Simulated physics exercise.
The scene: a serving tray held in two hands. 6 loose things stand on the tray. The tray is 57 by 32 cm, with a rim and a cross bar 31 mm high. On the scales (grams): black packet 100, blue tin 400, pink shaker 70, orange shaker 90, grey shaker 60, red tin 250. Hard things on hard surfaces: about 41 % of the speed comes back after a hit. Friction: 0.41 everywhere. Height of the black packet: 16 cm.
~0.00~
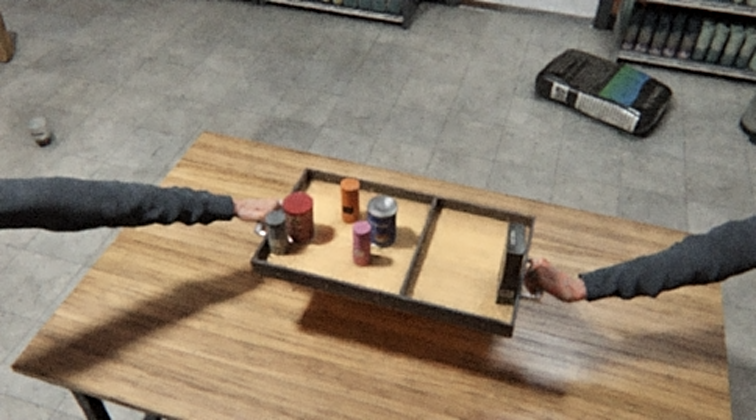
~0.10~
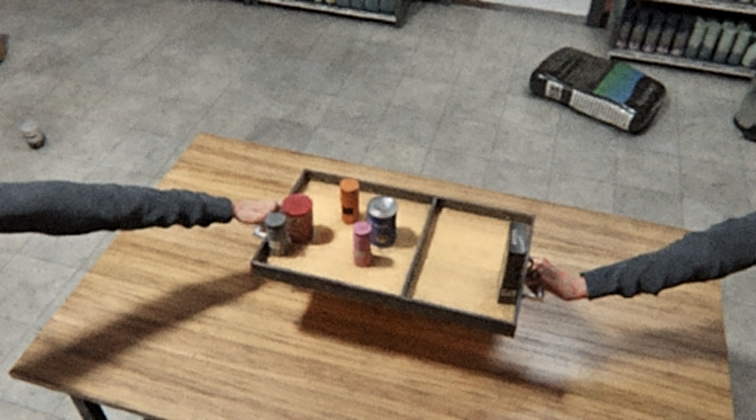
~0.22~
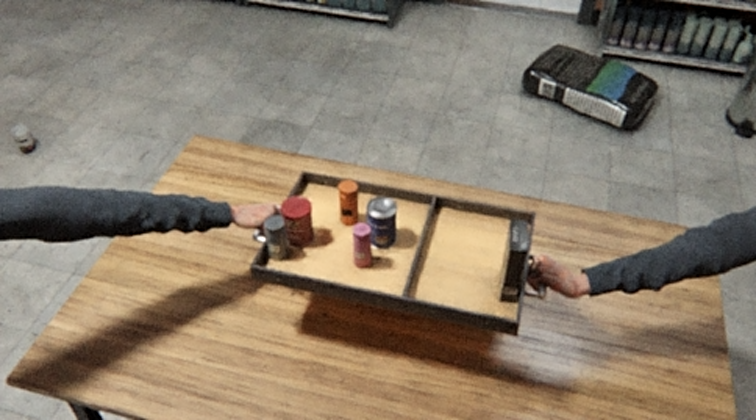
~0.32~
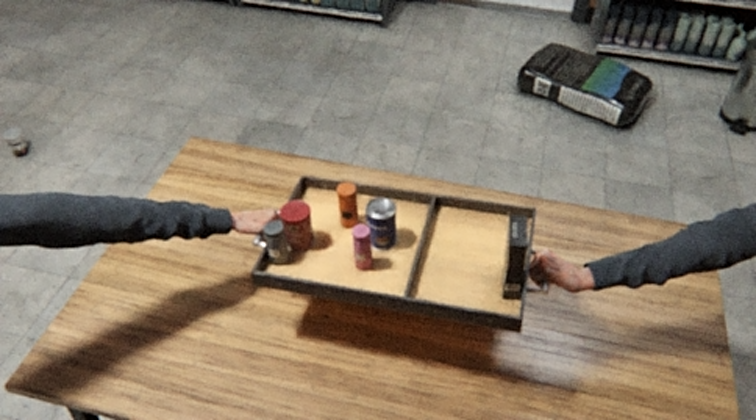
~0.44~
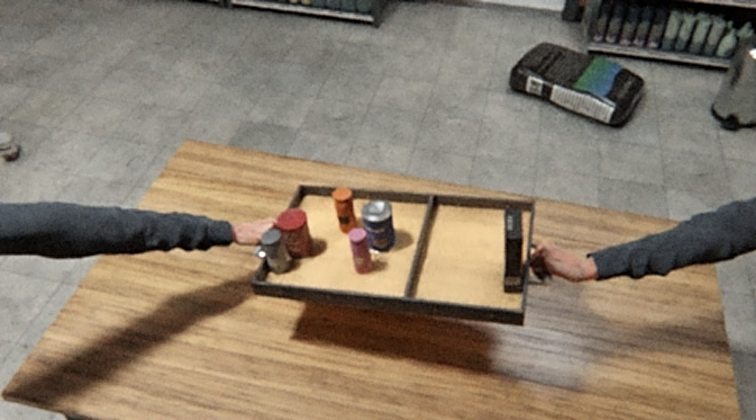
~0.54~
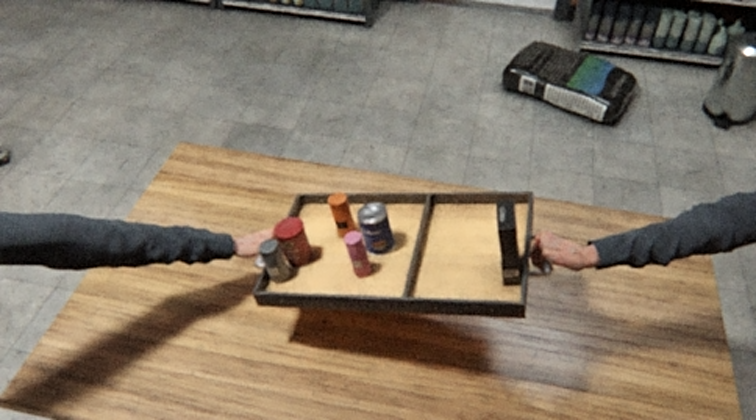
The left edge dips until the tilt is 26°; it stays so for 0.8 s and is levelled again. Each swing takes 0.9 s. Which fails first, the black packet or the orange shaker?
It is the former, the black packet.
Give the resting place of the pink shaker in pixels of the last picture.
At about (308, 261).
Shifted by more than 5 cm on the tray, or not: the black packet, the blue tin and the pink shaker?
The black packet ends elsewhere; the blue tin leaves its spot; the pink shaker leaves its spot.
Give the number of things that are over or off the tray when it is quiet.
3 of them.
After 0.94 s, tray tilted 26°, left edge down; black packet on its side near (447, 252); orange shaker tipped 8° from how it sat near (338, 226); pink shaker tipped 24° from how it sat.
After 1.04 s, tray tilted 26°, left edge down; black packet on its side near (449, 262); orange shaker tipped 30° from how it sat near (330, 227); pink shaker on its side.
After 1.24 s, tray tilted 26°, left edge down; black packet on its side near (448, 263); orange shaker on its side near (314, 239); pink shaker on its side.
After 2.24 s, tray tilted 14°, left edge down; black packet on its side near (453, 272); orange shaker on its side near (309, 226); pink shaker on its side.
At rest (3.2 s), tipped over on the tray, black packet, pink shaker and orange shaker; not toppled but over 5 cm from the start, blue tin; the other 2 in place, give or take 5 cm. Seen from the same camera at the end, black packet near (456, 283), orange shaker near (307, 210). Black packet went at 0.86 s; orange shaker went at 1.06 s.
